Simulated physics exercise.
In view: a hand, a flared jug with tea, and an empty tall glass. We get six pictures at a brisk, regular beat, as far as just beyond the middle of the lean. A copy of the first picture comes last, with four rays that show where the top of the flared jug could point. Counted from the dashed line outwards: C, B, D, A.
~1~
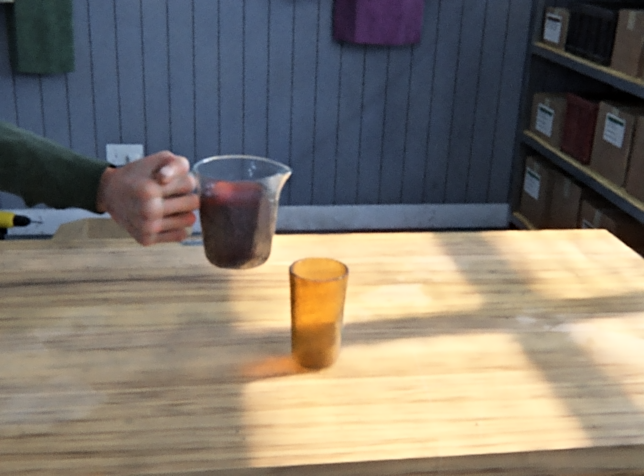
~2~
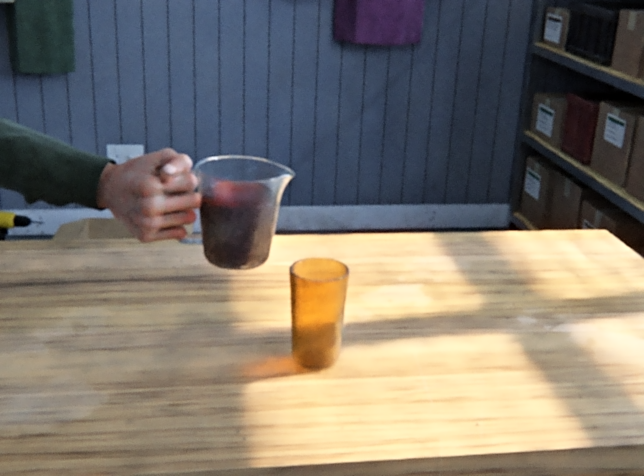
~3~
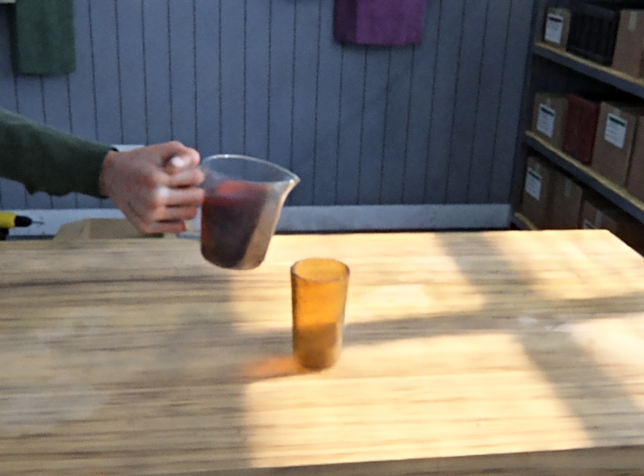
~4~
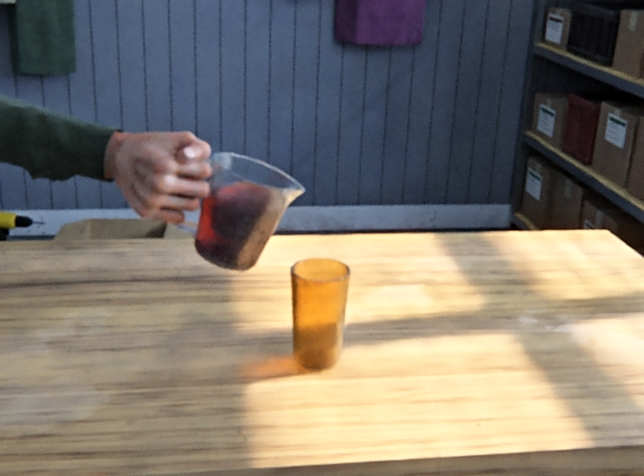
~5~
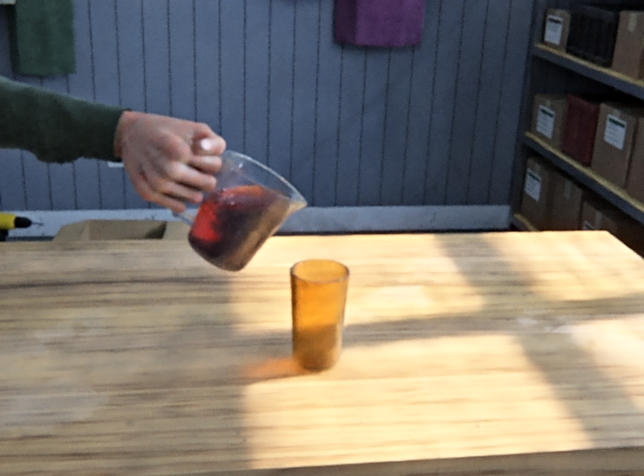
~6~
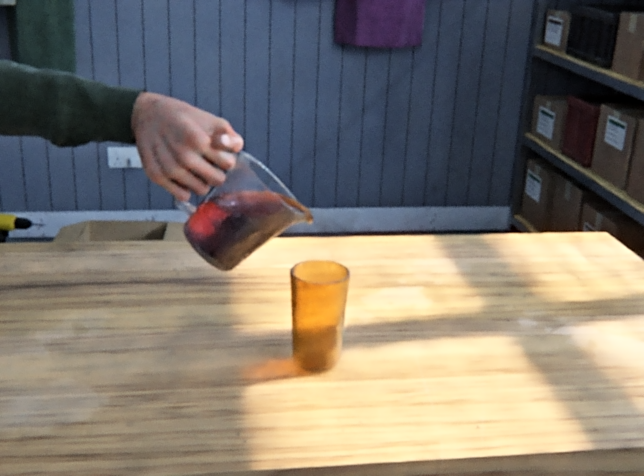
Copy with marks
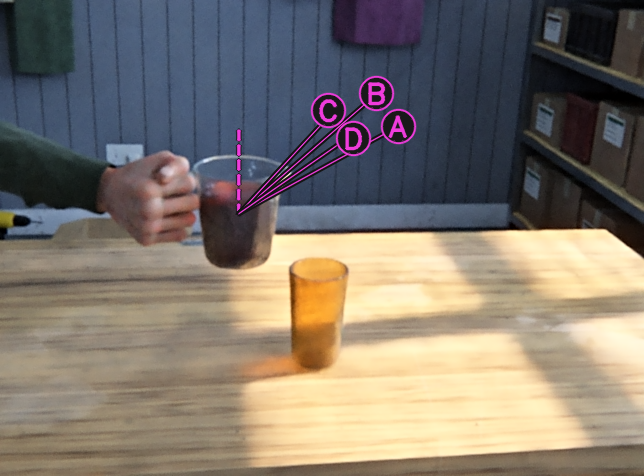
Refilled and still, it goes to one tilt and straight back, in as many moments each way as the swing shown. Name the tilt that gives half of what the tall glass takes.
Tilt A does it best.
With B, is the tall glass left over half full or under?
Under.
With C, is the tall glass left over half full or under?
Under.
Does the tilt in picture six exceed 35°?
Yes, it does.
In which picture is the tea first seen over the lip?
Picture 6.
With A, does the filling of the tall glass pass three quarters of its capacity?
No, less.
On the marked copy, A at (383, 134); B at (364, 104); C at (319, 126); D at (336, 145).
For tilt A, the tall glass ends with about 49 % of what it can hold.
For tilt B, the tall glass ends with about 24 % of what it can hold.
For tilt C, the tall glass ends with about 14 % of what it can hold.
For tilt D, the tall glass ends with about 35 % of what it can hold.
